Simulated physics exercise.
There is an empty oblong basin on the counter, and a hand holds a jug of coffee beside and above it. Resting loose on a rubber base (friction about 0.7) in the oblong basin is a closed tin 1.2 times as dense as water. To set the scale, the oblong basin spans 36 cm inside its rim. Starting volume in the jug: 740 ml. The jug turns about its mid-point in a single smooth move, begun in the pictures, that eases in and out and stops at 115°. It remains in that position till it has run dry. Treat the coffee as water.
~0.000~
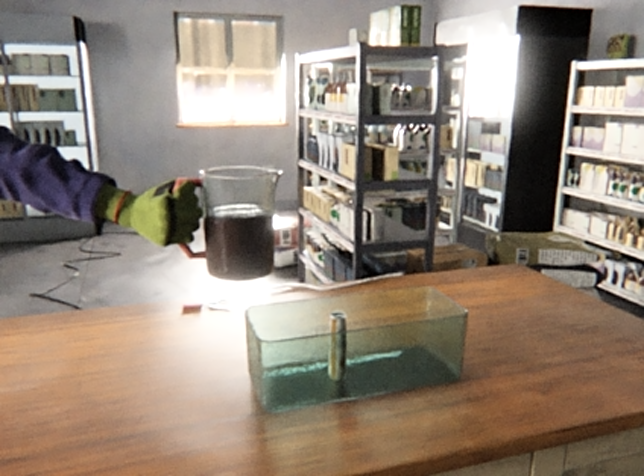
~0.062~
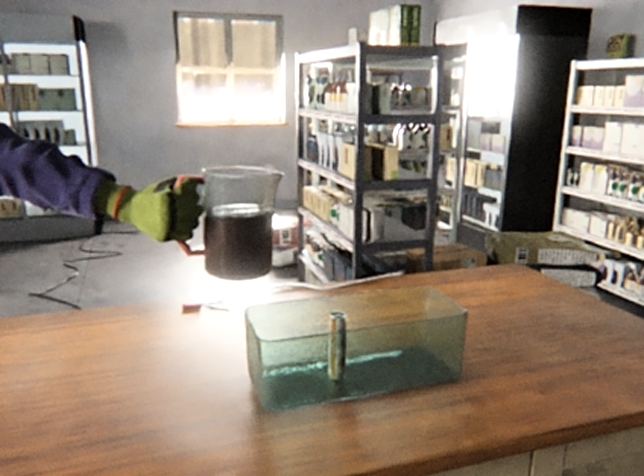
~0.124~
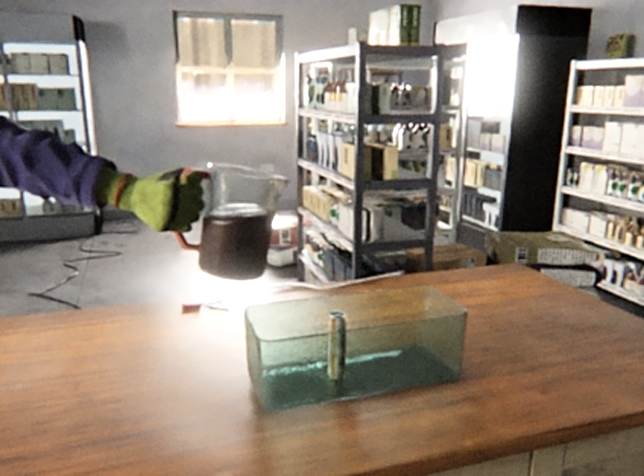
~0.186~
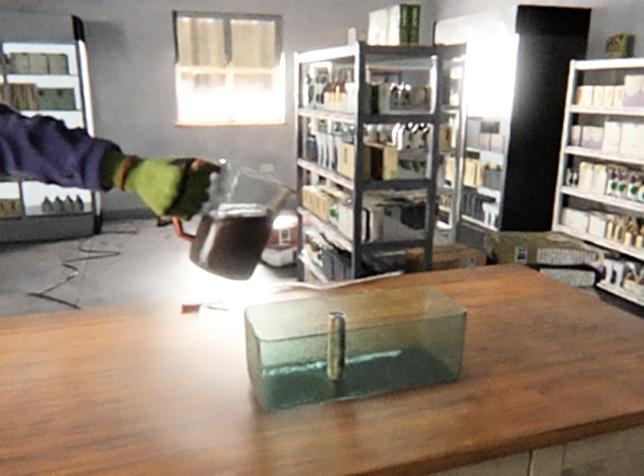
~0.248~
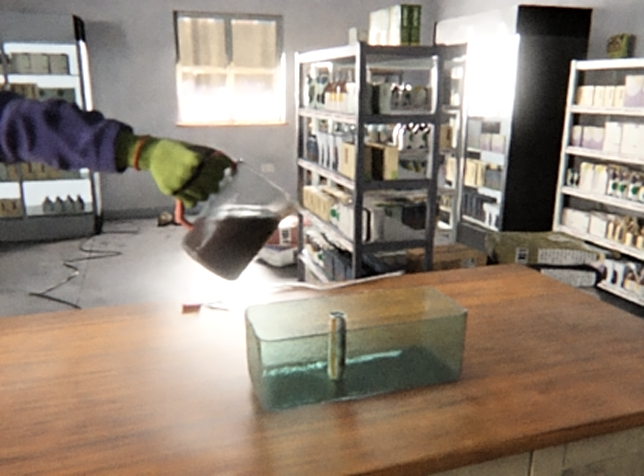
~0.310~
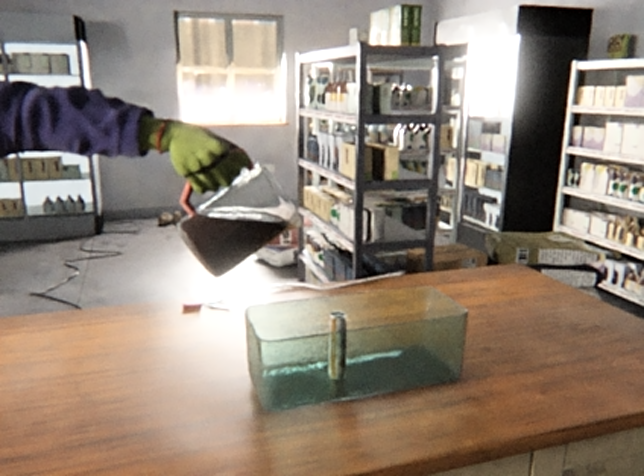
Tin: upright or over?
My bet is it capsizes.
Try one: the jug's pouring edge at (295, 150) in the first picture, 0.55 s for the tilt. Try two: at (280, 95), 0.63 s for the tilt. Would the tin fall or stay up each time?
Try 1: Tipped over; try 2: Still standing.
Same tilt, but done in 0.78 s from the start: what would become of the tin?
Then the tin tumbles.
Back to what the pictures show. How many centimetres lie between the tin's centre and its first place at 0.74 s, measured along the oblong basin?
Close to 4 cm.
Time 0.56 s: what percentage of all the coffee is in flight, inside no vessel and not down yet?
It comes to about 28 percent.
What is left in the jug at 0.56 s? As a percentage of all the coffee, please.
Near 60 in a hundred.
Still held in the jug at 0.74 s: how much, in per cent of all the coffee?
I'd estimate some 14 per cent.
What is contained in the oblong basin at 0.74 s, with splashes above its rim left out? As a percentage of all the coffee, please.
Some 70 percent of the total.
Then, 0.56 s in, the tilt is 111° and 61 per cent is still to pour; the tin stands where it began.
Then, 0.74 s in, the tilt is 115° and 13 per cent is still to pour; the tin leans 7°.
Then, 0.93 s in, the tilt is 115° and 1 per cent is still to pour; the tin lies on its side.
Then, 1.13 s in, the tilt is 115° and 0 per cent is still to pour; the tin lies on its side.
Finally, the tin lies on its side.
